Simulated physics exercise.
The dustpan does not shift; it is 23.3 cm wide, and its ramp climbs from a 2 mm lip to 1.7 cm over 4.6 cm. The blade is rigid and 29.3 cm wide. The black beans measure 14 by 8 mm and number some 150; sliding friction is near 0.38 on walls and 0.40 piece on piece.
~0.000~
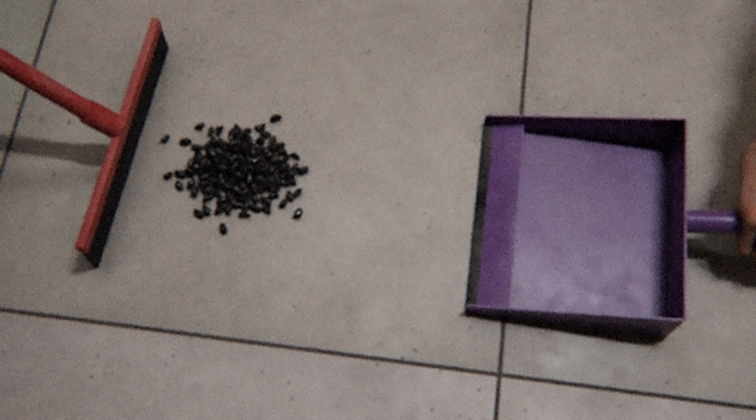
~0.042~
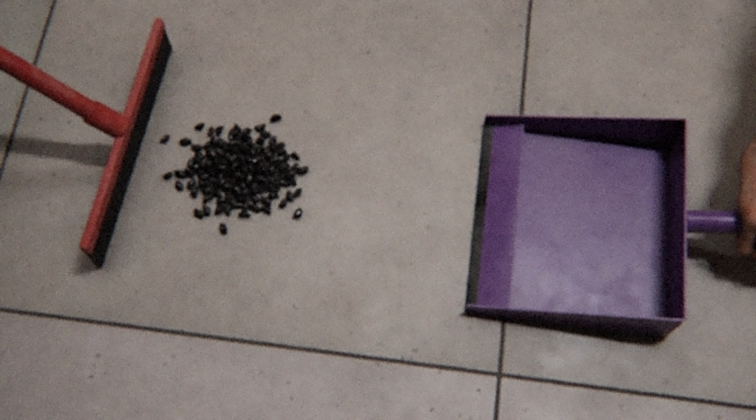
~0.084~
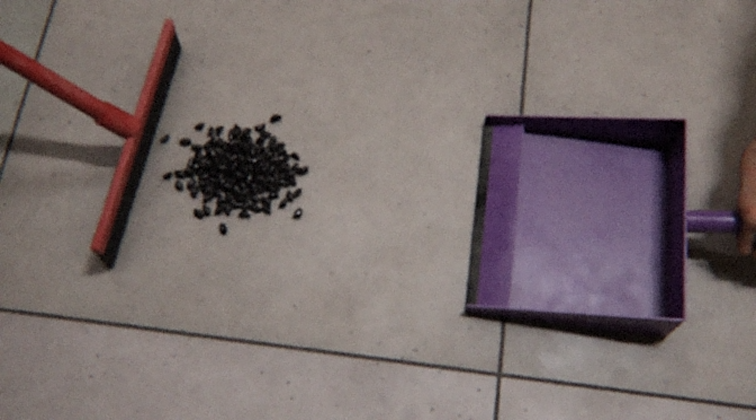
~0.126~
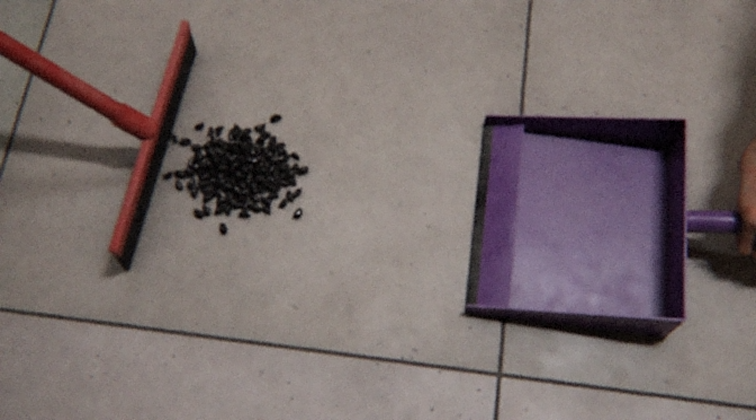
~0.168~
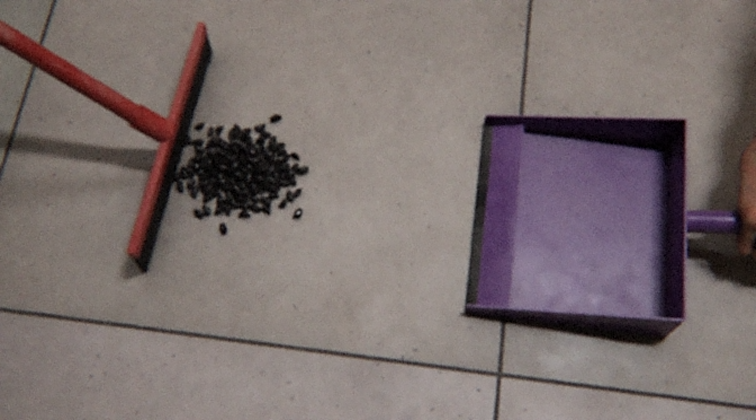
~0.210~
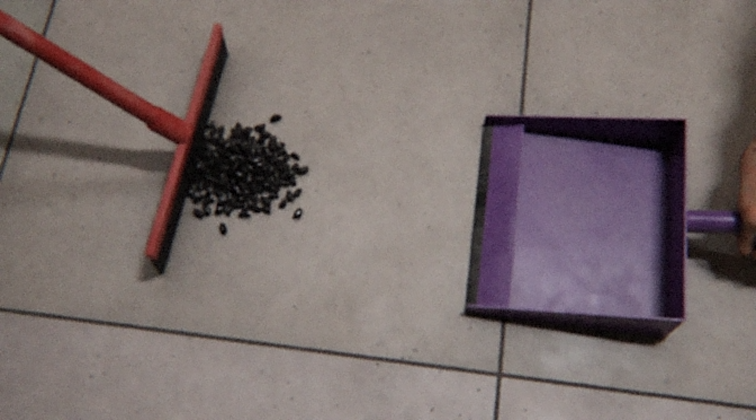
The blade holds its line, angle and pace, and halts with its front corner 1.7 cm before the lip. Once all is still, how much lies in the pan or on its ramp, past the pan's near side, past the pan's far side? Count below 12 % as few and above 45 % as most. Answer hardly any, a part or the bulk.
Pan: A part, near side: Hardly any, far side: Hardly any.
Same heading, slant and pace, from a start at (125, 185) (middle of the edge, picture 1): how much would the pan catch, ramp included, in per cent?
Some 40 per cent.
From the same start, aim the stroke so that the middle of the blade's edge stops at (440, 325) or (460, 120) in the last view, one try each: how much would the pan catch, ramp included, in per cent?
Some 30 and 25 per cent.
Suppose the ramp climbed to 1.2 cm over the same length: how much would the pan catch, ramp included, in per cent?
It would be near 40 per cent.
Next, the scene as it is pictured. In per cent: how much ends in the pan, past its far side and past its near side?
Pan 35; near side 5; far side 5.
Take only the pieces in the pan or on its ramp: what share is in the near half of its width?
Roughly 30 per cent.
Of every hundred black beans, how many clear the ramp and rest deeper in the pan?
About 0 per cent.
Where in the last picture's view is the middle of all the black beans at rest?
Near (476, 197).
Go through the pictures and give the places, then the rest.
The first frame shows blade from (83, 248) to (157, 26), moved 0.0 cm, 0 of the pieces shifted so far; middle of the pieces at (240, 172); pan at (588, 228).
The second frame shows blade from (87, 248) to (160, 26), moved 0.4 cm, 0 of the pieces shifted so far; middle of the pieces at (240, 172).
The third frame shows blade from (98, 250) to (170, 27), moved 1.7 cm, 0 of the pieces shifted so far; middle of the pieces at (240, 172).
The fourth frame shows blade from (116, 251) to (186, 29), moved 3.6 cm, 1 of the pieces shifted so far; middle of the pieces at (240, 172).
The fifth frame shows blade from (134, 253) to (202, 30), moved 5.5 cm, 5 of the pieces shifted so far; middle of the pieces at (240, 172).
The sixth frame shows blade from (152, 255) to (219, 32), moved 7.5 cm, 31 of the pieces shifted so far; middle of the pieces at (240, 172); pan at (588, 228). Its pace works out near 0.47 m/s.
Then, at 0.53 s, middle of the blade 18 cm from the lip; 0 % over the lip, far side 0 %, near side 0 %.
After 0.74 s, middle of the blade 9 cm from the lip; 0 % over the lip, far side 5 %, near side 0 %.
After 1.07 s, middle of the blade 3 cm from the lip; 35 % over the lip, far side 5 %, near side 5 %.
In the end, at 2.7 s, pan 35 %, near side 5 %, far side 5 %, in front of the lip or behind the blade 55 %.
